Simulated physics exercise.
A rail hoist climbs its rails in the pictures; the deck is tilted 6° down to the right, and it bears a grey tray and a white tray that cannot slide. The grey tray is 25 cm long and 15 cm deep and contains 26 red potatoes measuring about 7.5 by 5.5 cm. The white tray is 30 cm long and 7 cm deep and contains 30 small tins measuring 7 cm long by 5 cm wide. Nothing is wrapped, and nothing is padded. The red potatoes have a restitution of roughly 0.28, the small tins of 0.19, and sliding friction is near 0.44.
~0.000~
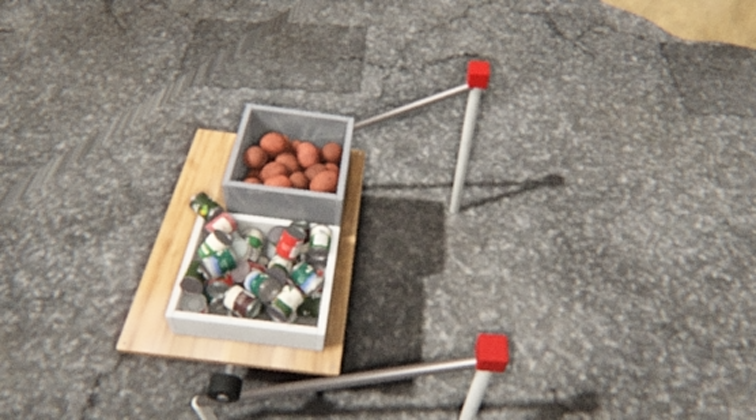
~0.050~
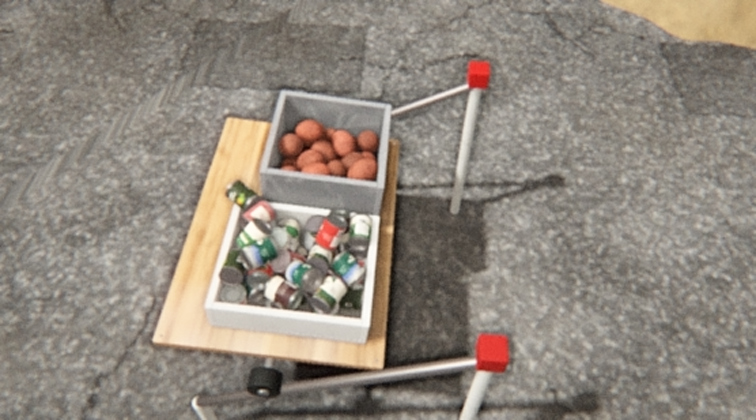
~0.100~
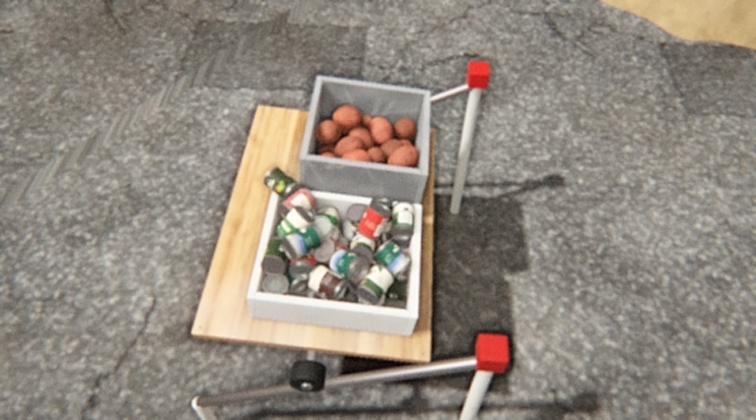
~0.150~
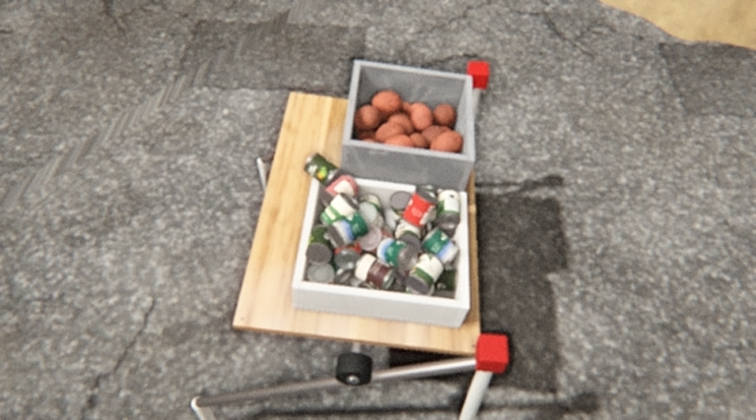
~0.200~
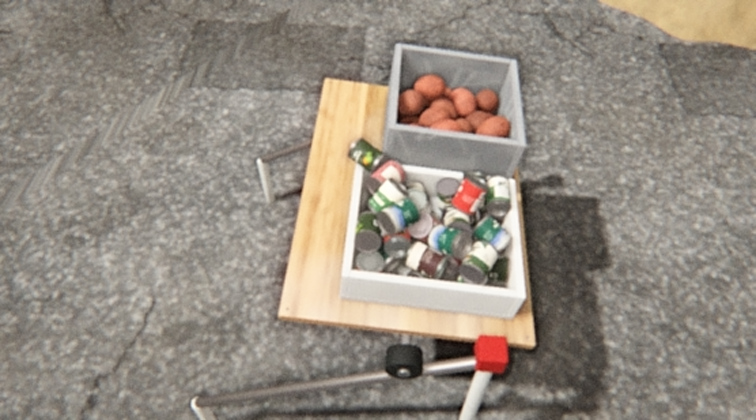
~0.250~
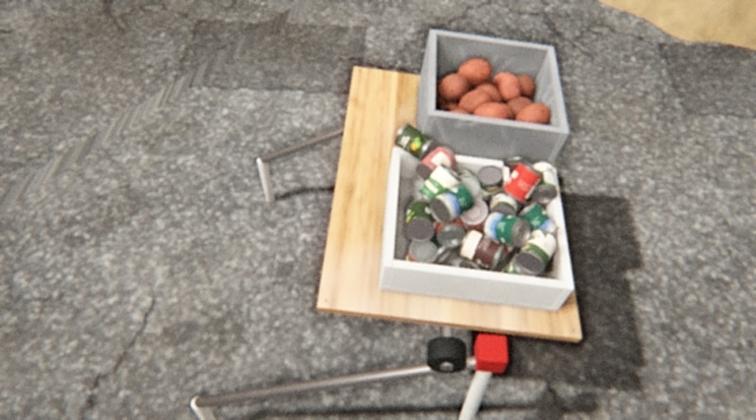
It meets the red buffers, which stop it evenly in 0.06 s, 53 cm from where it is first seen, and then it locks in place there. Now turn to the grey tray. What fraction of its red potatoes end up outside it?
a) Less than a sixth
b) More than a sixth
The answer is a.
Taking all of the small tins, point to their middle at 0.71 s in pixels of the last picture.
Their middle is at about (574, 250).
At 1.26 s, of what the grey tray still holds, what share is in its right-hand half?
Some 60 % of what remains.
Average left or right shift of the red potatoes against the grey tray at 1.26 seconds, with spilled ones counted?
Roughly 10 cm rightwards, on average.
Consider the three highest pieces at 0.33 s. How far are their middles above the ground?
About 78 cm up, on average.
After 0.33 s, 0 of 26 out of the grey tray and 4 of 30 out of the white tray.
After 0.49 s, 2 of 26 out of the grey tray and 14 of 30 out of the white tray.
After 0.71 s, 2 of 26 out of the grey tray and 15 of 30 out of the white tray.
When it is over (at 1.26 s), 2 of 26 out of the grey tray and 15 of 30 out of the white tray. Asked share, 2 of 26, 8 per cent.
